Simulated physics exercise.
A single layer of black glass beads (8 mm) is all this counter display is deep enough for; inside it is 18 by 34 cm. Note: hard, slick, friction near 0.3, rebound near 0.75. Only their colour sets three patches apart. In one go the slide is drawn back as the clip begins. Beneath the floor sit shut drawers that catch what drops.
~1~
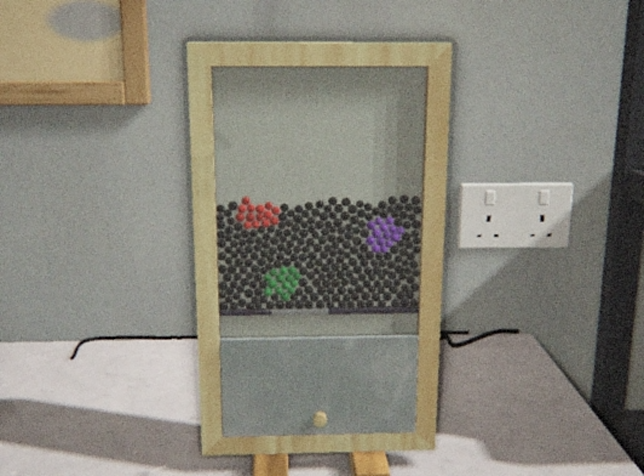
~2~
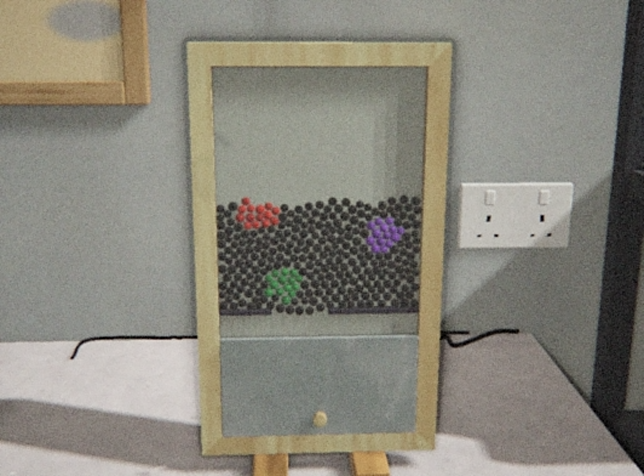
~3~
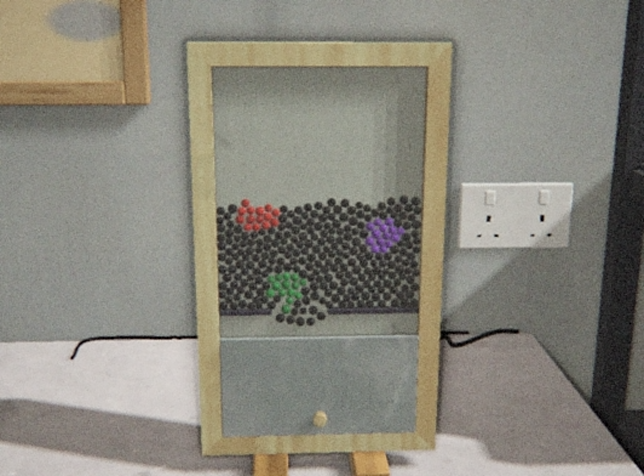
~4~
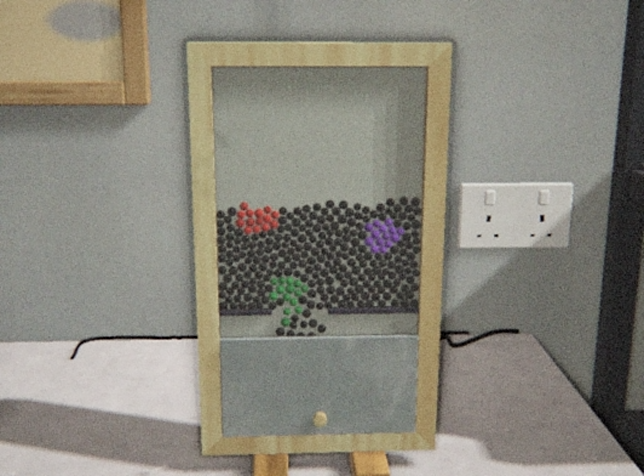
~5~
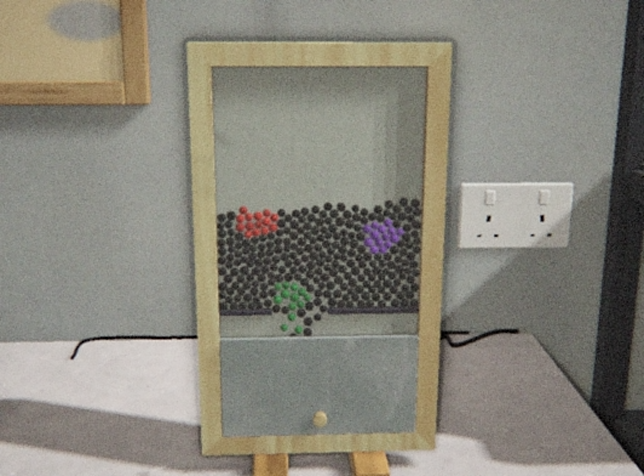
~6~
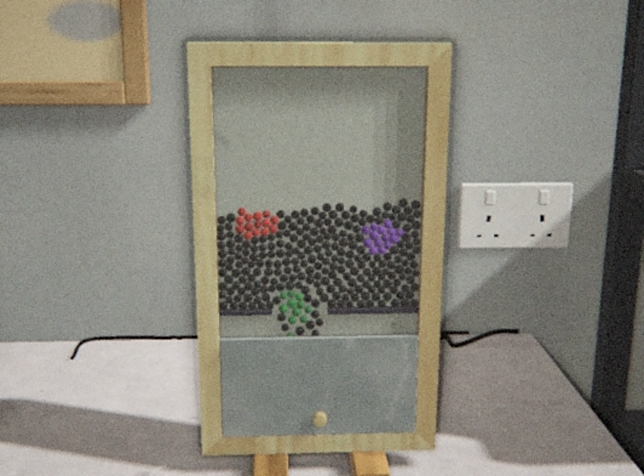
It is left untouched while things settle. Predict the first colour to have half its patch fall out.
My call: Green.
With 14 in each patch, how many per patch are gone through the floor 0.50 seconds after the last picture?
From purple, 2; from green, 14; from red, 10.
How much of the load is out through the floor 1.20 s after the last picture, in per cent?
Near 90 percent.
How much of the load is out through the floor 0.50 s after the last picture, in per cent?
Roughly 65 per cent.
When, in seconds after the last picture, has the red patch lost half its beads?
I'd put it near 0.4 seconds.
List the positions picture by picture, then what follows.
The first picture shows about 300 beads; beads' middle (324, 255); purple patch (384, 235); green patch (282, 282); red patch (257, 215); slide (267, 312) to (333, 311).
The second picture shows beads' middle (323, 255); 0 out.
The third picture shows beads' middle (322, 256); 6 out.
The fourth picture shows beads' middle (321, 259); 12 out.
The fifth picture shows beads' middle (320, 263); 17 out.
The sixth picture shows beads' middle (320, 257); 25 out; purple patch (381, 237); green patch (295, 306); red patch (256, 224).
Then, 0.15 s after the last picture, 25 % are out; out of 14, purple 0, green 14, red 0.
Then, 0.50 s after the last picture, 65 % are out; out of 14, purple 2, green 14, red 10.
Then, 1.20 s after the last picture, 90 % are out; out of 14, purple 14, green 14, red 14.
All still 2.2 s after it, 90 % are out; out of 14, purple 14, green 14, red 14; half out at purple 0.58 s, green 0.05 s, red 0.48 s.
